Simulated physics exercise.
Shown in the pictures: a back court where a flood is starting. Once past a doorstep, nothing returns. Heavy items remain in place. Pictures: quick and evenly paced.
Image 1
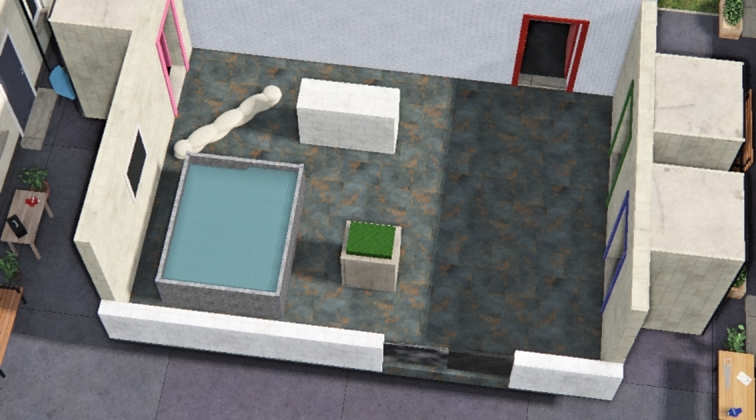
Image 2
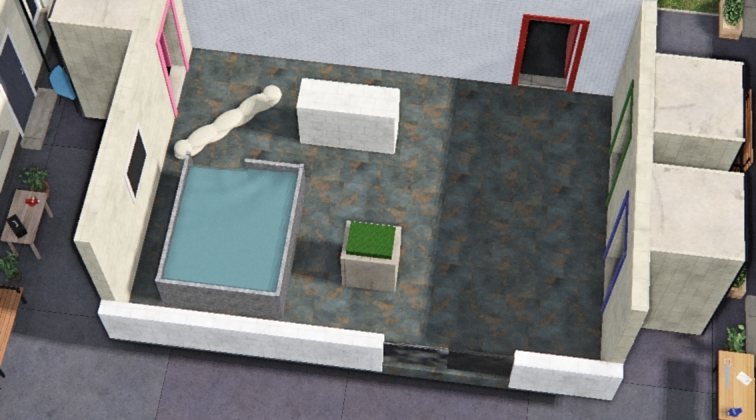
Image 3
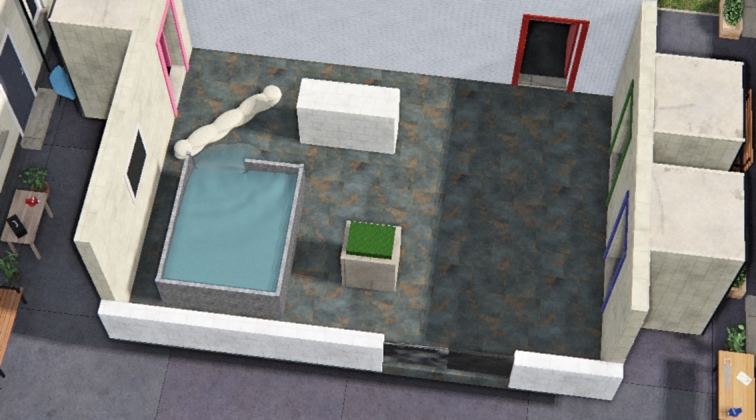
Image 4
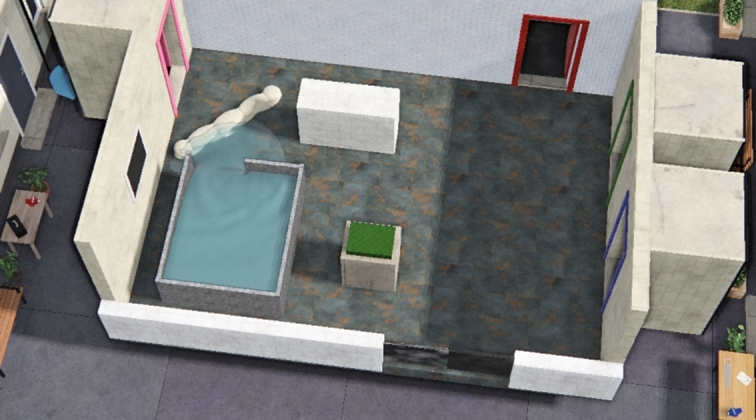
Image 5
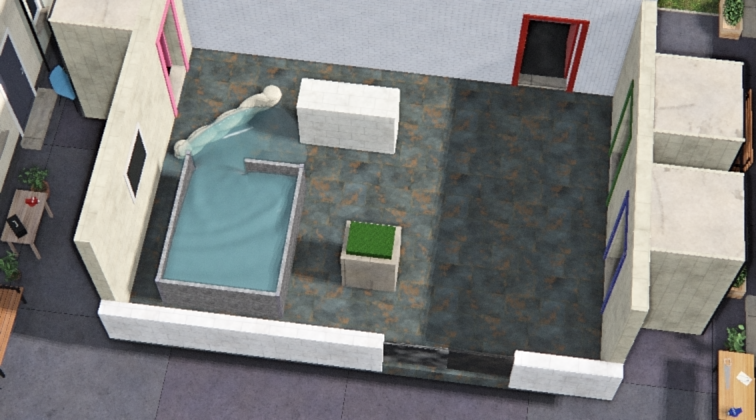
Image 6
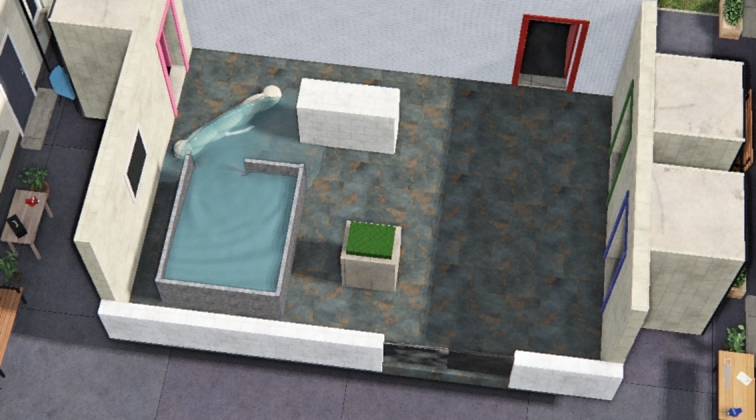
Water poured out through a gap in the far side of the gray-walled tank, spreading quickly and evenly across the dark floor and around the twisted white shape behind it, while ripples crossed the pool.
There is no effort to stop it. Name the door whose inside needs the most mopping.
Red.
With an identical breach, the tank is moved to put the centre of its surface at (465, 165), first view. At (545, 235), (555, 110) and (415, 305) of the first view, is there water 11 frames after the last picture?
Point by point, the spots are not hit, hit and not hit.
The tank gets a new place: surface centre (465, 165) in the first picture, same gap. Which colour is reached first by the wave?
Answer: The red door.
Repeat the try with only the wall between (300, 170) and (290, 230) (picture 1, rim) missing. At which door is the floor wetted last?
The pink one.
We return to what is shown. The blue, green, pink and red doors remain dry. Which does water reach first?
That'd be the pink one, I think.
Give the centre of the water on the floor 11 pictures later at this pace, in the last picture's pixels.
Near (254, 187).
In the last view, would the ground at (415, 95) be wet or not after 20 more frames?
From what I can tell, that place ends up soaked.
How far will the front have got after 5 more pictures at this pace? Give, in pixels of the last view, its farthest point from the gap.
Roughly (402, 72).
A moment on, water covers 25 % of the floor; blue door not reached, red door not reached, green door not reached, pink door wet at the sill, nothing in.
Next, water covers 35 % of the floor; blue door not reached, red door wet at the sill, nothing in, green door not reached, pink door wet at the sill, nothing in.
Then, water covers 55 % of the floor; blue door not reached, red door wet at the sill, nothing in, green door wet at the sill, nothing in, pink door wet at the sill, nothing in.
Later, water covers 85 % of the floor; blue door wet at the sill, nothing in, red door wet at the sill, nothing in, green door wet at the sill, nothing in, pink door a trickle in.
In the end, water covers 95 % of the floor; blue door a trickle in, red door some in, green door wet at the sill, nothing in, pink door a trickle in; the red door has let in the most.
